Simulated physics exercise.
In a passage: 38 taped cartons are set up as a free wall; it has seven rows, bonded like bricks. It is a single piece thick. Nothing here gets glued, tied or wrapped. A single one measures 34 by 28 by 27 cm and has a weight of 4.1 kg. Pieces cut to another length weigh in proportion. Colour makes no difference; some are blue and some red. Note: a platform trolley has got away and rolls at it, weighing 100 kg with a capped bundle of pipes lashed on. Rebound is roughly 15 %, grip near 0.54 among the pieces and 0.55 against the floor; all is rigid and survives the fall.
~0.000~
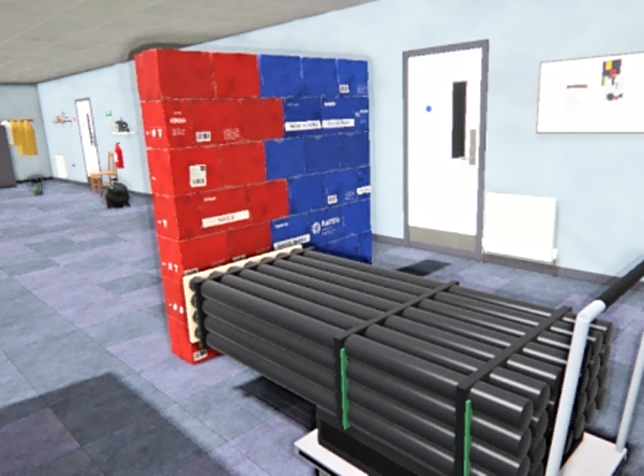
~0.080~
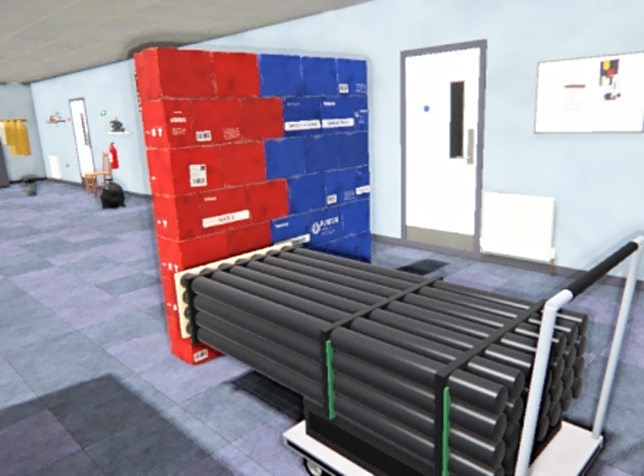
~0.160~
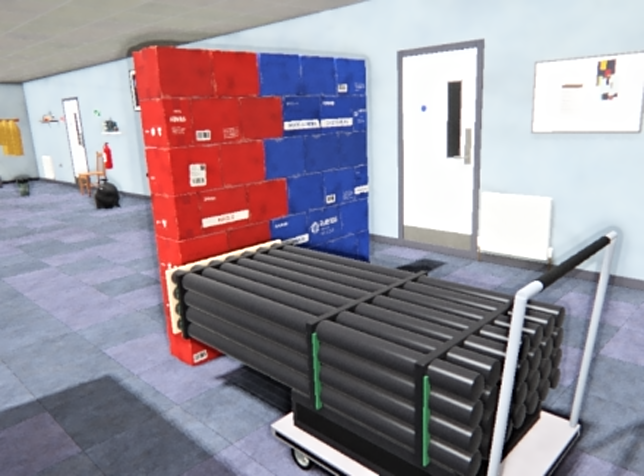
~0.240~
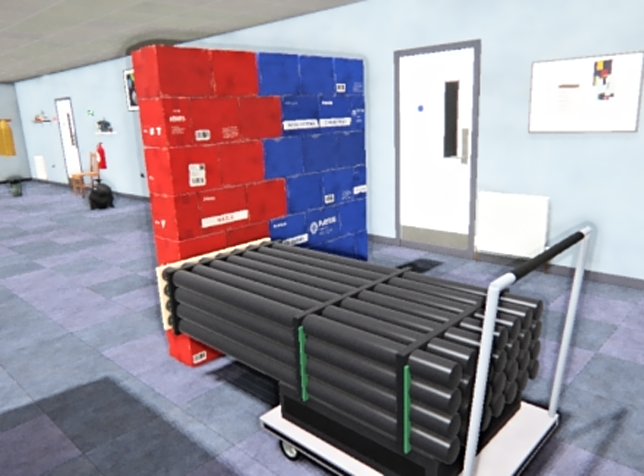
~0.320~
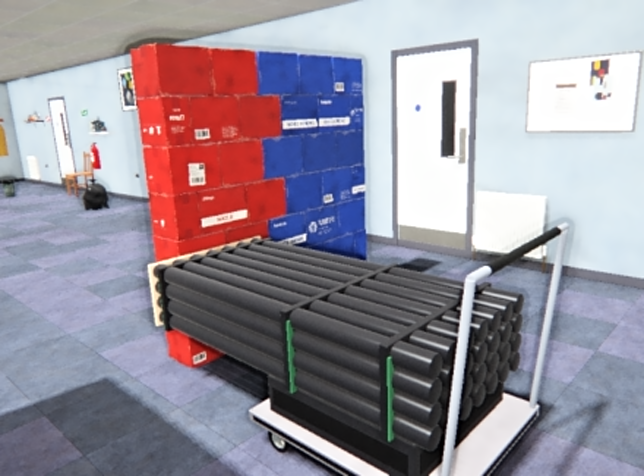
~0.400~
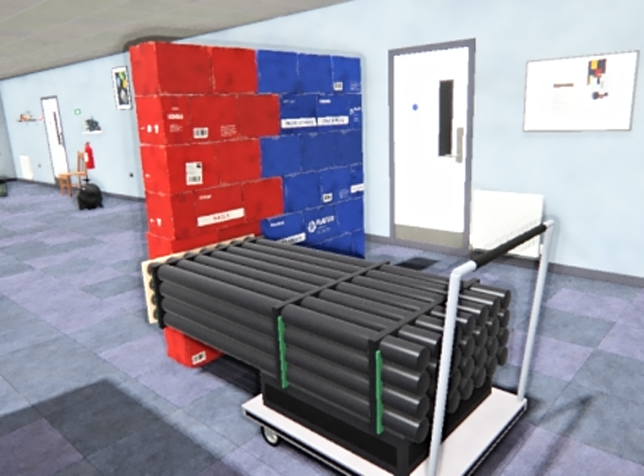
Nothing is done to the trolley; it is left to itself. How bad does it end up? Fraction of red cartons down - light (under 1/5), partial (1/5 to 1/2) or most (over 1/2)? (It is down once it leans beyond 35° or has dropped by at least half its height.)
The down tally is going to be under one in five.
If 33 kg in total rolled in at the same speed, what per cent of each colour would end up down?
Blue 0, red 0 per cent.
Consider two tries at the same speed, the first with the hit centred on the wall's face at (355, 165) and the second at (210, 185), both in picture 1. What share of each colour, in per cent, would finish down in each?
You'd get blue at 90 followed by 20, and red at 40 followed by 80 percent.
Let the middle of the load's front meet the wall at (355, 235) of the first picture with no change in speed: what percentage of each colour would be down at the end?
Blue 0 %, red 0 %.
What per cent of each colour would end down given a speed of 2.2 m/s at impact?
Blue 0%, red 90%.
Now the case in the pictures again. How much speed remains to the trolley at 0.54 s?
Its speed is around 0.2 m/s.
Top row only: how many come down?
Top row tally: 0.
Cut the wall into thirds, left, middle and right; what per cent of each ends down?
The left third ends at 0 per cent, the middle at 0 per cent and the right at 0 per cent.
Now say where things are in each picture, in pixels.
In the first frame (we follow the side turned to the camera; the camera moves round a little), load (192, 300) 39 cm short of the wall; top red carton (238, 75); top blue carton (320, 77); no piece has moved.
The second frame shows load (183, 296) 29 cm short of the wall; top red carton (238, 75).
The third frame shows load (174, 292) 19 cm short of the wall; top red carton (237, 74).
The fourth frame shows load (164, 289) 9 cm short of the wall; top red carton (237, 73).
The fifth frame shows load (156, 286) just touching; top red carton (236, 72).
The sixth frame shows load (150, 283) 7 cm into the wall's line; top red carton (236, 71); top blue carton (316, 74); 9 stirred so far.
Around 0.54 s, load 14 cm past the wall's line, still rolling; none of the 17 red cartons down (0 of 38 in all colours); top red carton displaced 32 mm.
Around 1.22 s, load 14 cm past the wall's line, still rolling; none of the 17 red cartons down (0 of 38 in all colours); top red carton displaced 9 cm; top blue carton displaced 24 mm.
Finally (2.2 s), load 11 cm past the wall's line, stopped; none of the 17 red cartons down (0 of 38 in all colours); top red carton displaced 47 mm; top blue carton unmoved. That is 0 per cent. Seen by the last camera, middles, top red carton near (217, 73), top blue carton near (301, 75).
